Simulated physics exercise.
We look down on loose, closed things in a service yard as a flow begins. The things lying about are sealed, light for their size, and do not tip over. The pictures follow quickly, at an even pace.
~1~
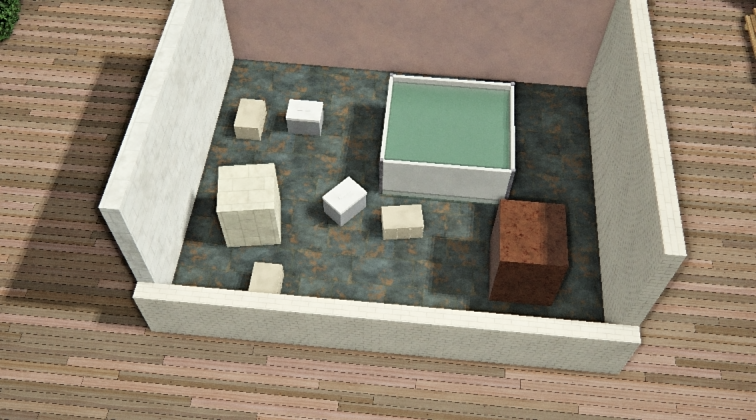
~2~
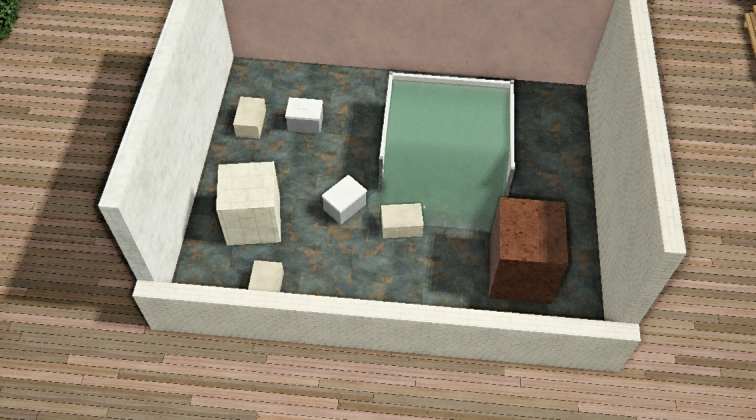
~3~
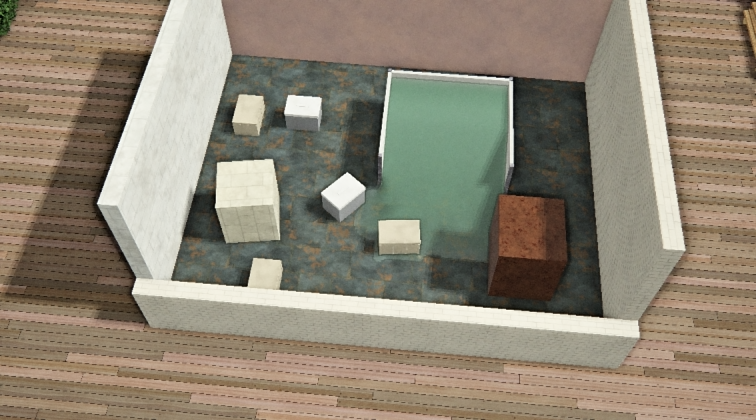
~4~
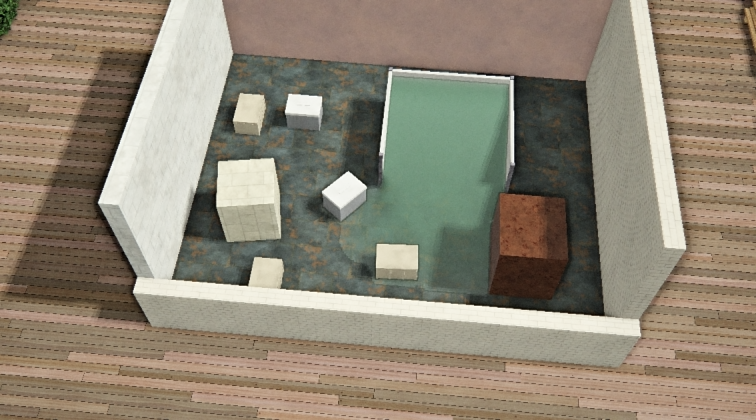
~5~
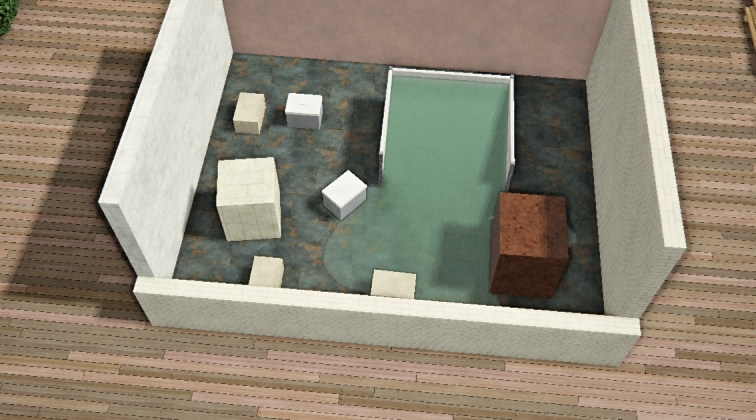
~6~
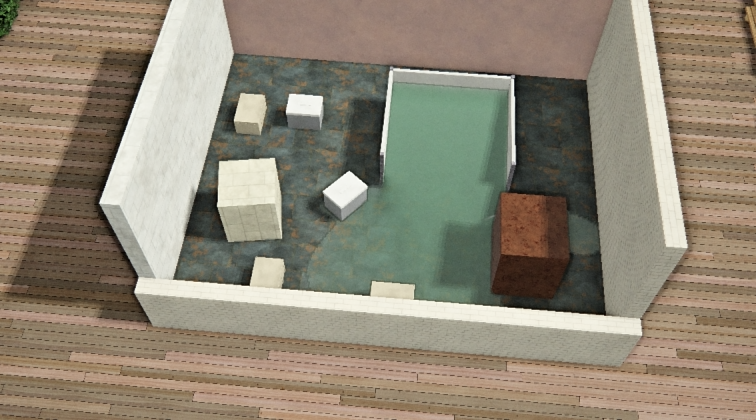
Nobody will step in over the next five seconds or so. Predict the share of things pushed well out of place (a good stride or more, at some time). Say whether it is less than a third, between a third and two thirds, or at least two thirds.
Share: A third up to two thirds.
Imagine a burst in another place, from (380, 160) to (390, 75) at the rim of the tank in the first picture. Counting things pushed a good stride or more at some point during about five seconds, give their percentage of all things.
Roughly 100 %.
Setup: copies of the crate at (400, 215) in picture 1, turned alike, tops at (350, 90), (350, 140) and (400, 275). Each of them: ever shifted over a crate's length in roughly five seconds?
The first sits tight, the second sits tight and the third travels far.
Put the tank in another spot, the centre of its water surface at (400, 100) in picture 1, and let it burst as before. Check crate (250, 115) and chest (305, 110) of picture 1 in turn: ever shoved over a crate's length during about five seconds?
Travelled that far, fell short.
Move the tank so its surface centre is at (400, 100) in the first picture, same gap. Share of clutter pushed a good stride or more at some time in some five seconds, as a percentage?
Roughly 80 %.
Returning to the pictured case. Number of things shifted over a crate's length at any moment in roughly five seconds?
Total: 3.
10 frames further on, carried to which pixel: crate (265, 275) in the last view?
Approximately at pixel (224, 240).
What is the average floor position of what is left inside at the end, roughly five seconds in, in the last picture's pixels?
Centre estimate: Around (276, 174).
A moment on, 1 of 5 are well off their spots; 1 afloat.
Next, 2 of 5 are well off their spots; 2 afloat.
Later, 2 of 5 are well off their spots; 2 afloat.
In the end, 3 of 5 are well off their spots, and 3 have been at some point; 3 afloat.
